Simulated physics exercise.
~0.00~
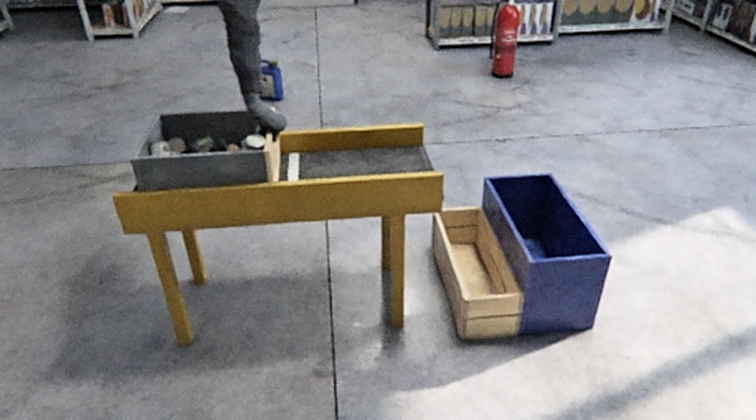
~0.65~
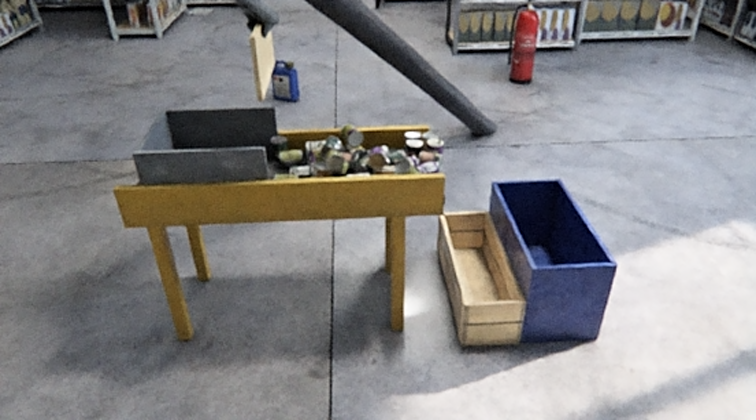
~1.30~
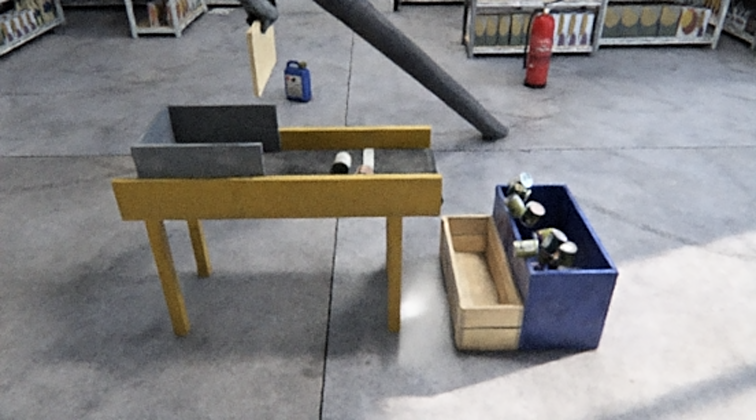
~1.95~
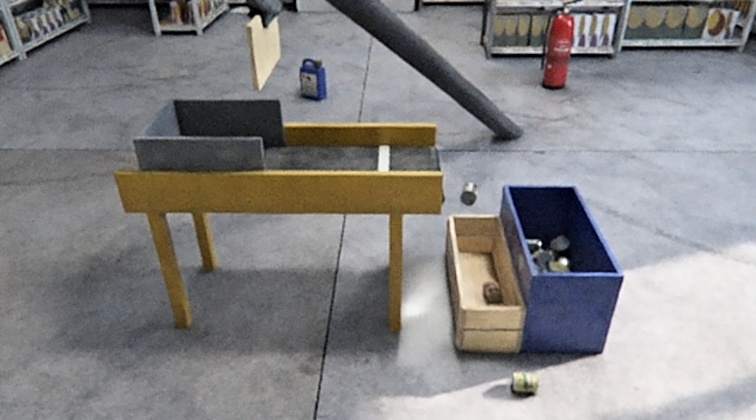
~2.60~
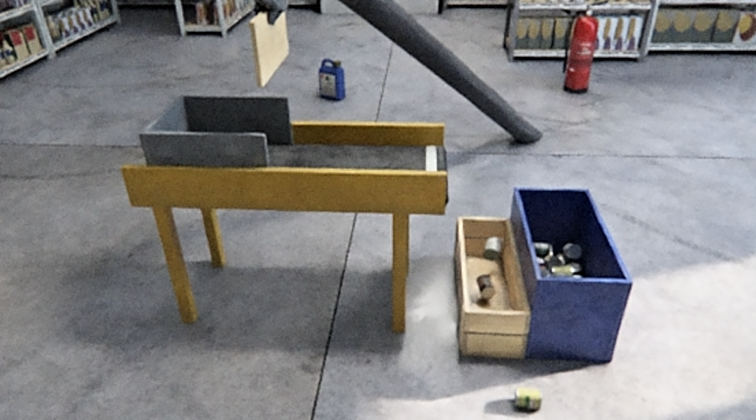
A grey arm lifts the gate, and the belt spills most tins into the blue bin.
